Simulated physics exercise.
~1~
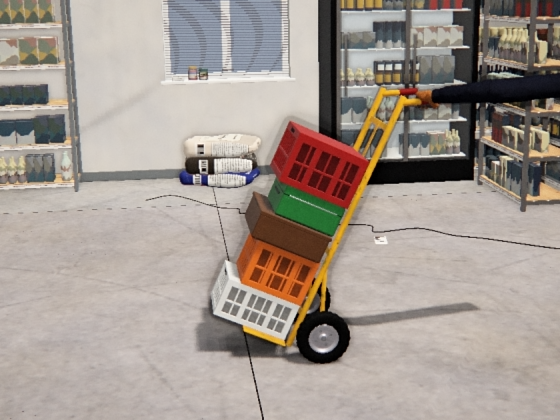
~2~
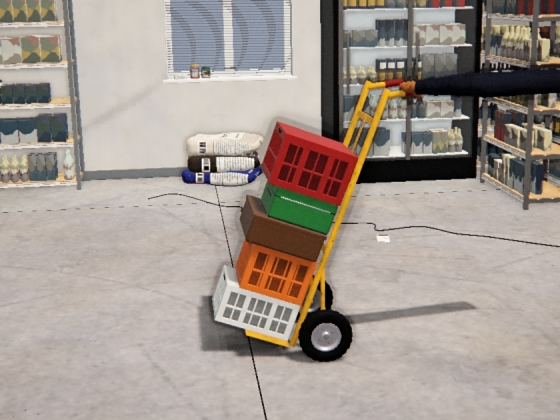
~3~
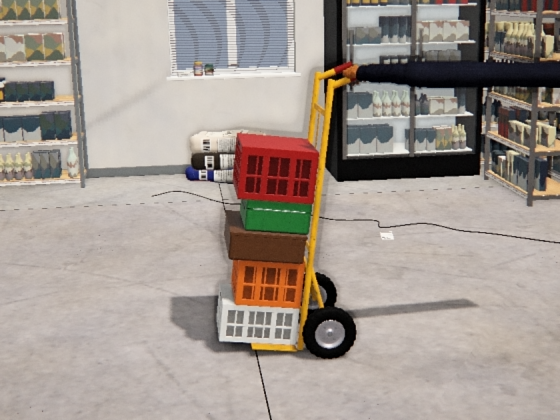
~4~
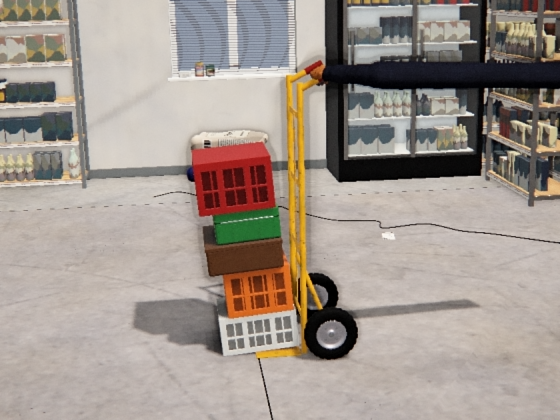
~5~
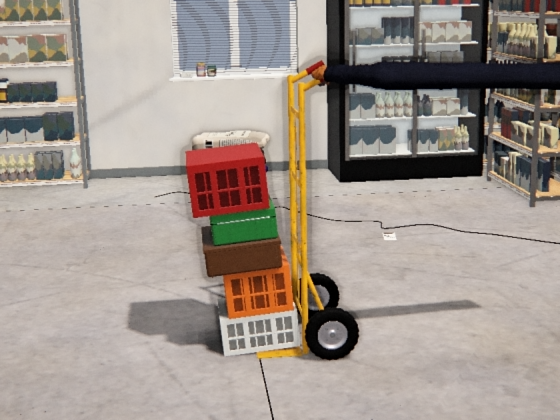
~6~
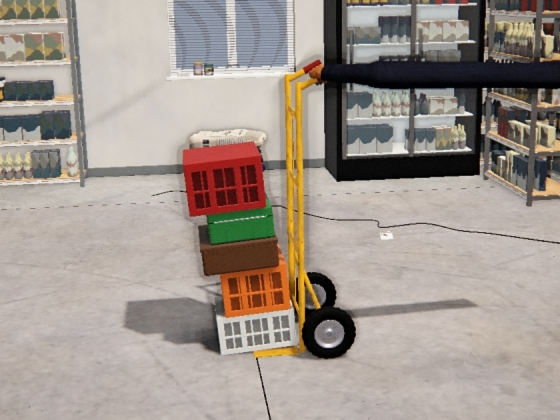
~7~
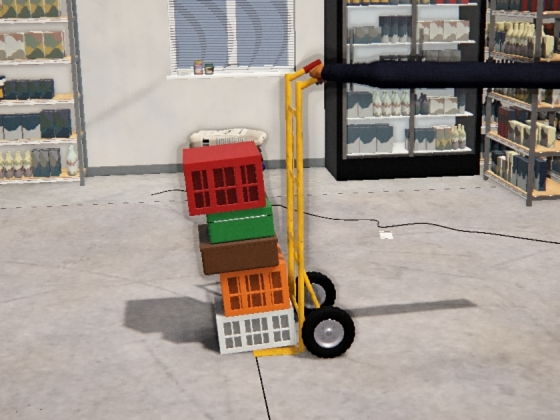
A dark-sleeved arm swung a tilted yellow hand truck upright in a storeroom, and the red crate, green toolbox and brown box slid left over the orange and white crates, leaving the stack leaning unevenly but still standing, with nothing fallen.
